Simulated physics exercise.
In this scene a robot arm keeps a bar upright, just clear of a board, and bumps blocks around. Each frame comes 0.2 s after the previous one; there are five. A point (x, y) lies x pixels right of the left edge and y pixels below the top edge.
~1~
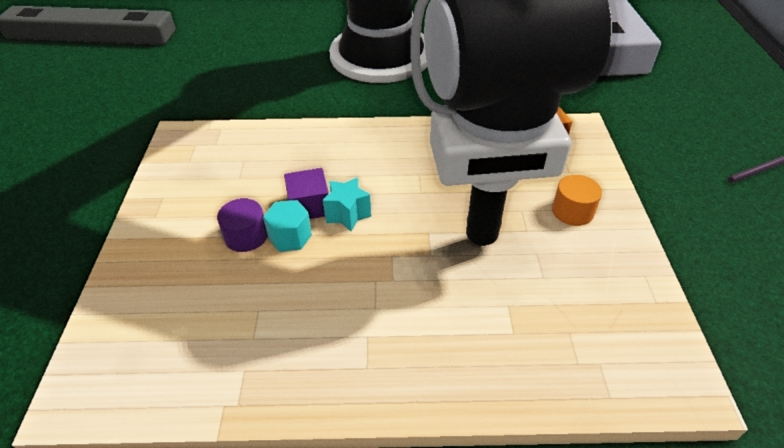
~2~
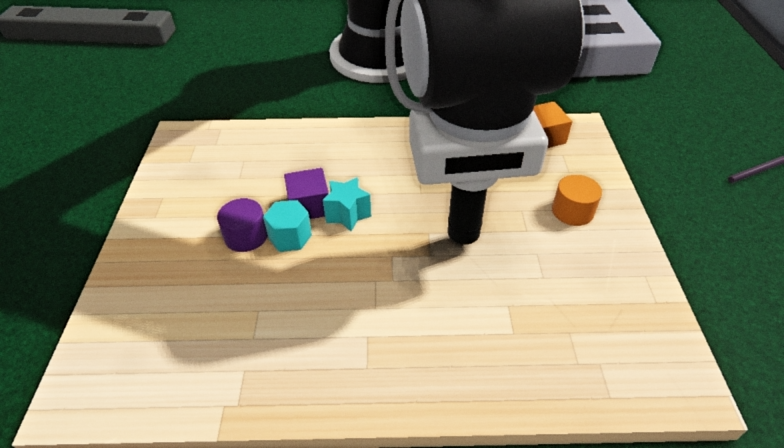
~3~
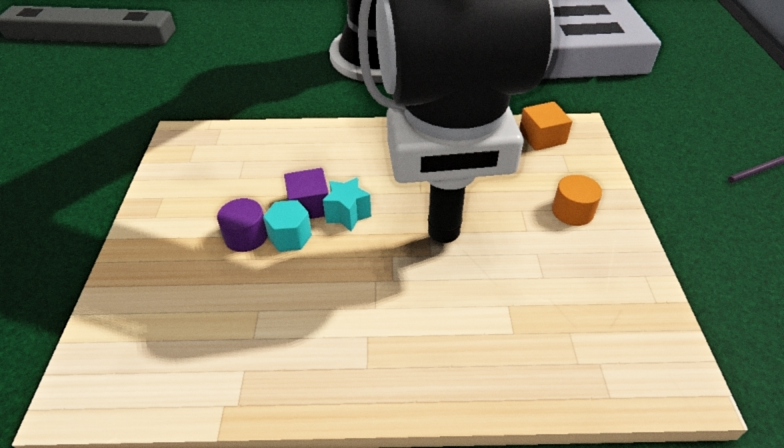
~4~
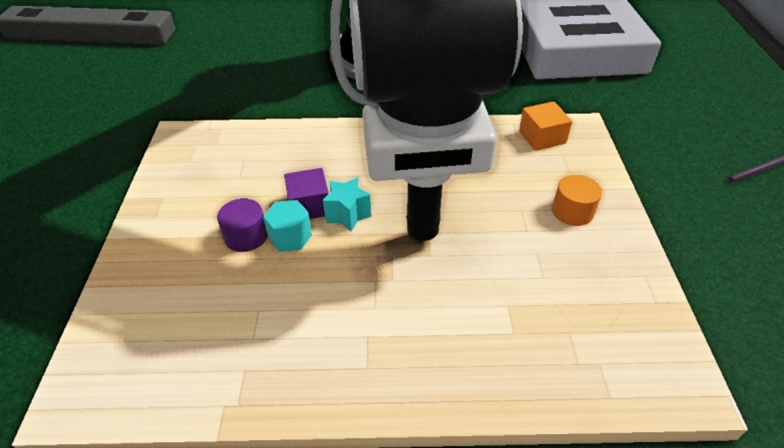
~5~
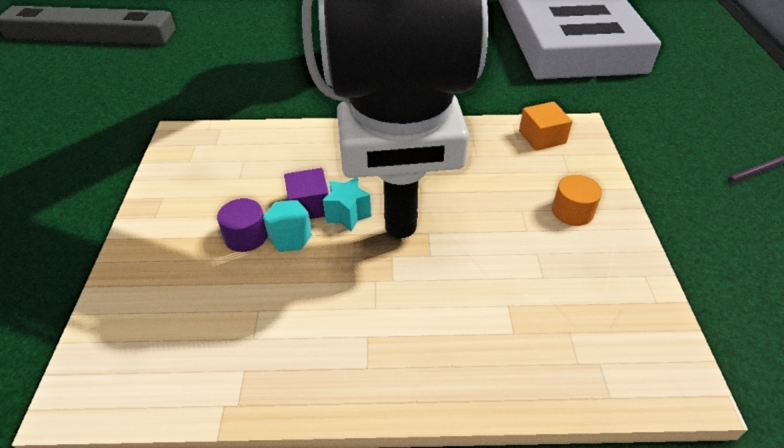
A black and grey robot arm with a short black bar pointing down stands over a pale wooden board on a green surface, seen from above and in front by a still camera. A purple cylinder, purple cube, turquoise six-sided block and turquoise star cluster at left, with an orange cube and cylinder at right. The arm slides steadily left towards the star, while the blocks stay still.
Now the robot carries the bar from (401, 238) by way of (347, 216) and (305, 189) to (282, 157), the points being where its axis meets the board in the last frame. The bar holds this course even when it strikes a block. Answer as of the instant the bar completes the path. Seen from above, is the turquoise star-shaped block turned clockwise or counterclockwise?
Answer: Against the clock.
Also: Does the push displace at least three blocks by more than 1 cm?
The answer is no.
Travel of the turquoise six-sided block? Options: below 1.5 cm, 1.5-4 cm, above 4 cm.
Its final spot will lie within 1.5 cm of the current one.
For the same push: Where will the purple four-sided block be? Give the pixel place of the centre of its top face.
Its top centre lands on (213, 149).
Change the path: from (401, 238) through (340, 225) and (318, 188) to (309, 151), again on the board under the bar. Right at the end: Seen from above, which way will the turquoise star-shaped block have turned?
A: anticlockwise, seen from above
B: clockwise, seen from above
I choose B.
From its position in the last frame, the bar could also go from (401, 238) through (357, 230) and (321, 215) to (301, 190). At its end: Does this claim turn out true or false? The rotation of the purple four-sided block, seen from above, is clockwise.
The statement is incorrect.
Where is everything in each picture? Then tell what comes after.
In the first frame, tip of the bar at (482, 235), middles of tops, turquoise six-sided block at (286, 214), purple four-sided block at (306, 182), turquoise star-shaped block at (346, 192).
In the second frame, bar at (464, 234), nothing pushed.
In the third frame, bar at (444, 232), nothing pushed.
In the fourth frame, bar at (423, 230), nothing pushed.
In the fifth frame, bar at (401, 228), turquoise six-sided block at (286, 214), purple four-sided block at (306, 182), turquoise star-shaped block at (346, 192).
What follows on the original path. One third of the way, bar at (345, 205); purple four-sided block at (282, 173); turquoise star-shaped block at (321, 179).
Two thirds of the way, bar at (303, 179); purple four-sided block at (238, 154); turquoise star-shaped block at (276, 157), turned 15° anticlockwise.
At the end, bar at (280, 147); turquoise six-sided block unmoved; purple four-sided block at (213, 149), turned 35° anticlockwise; turquoise star-shaped block at (249, 137), turned 50° anticlockwise.
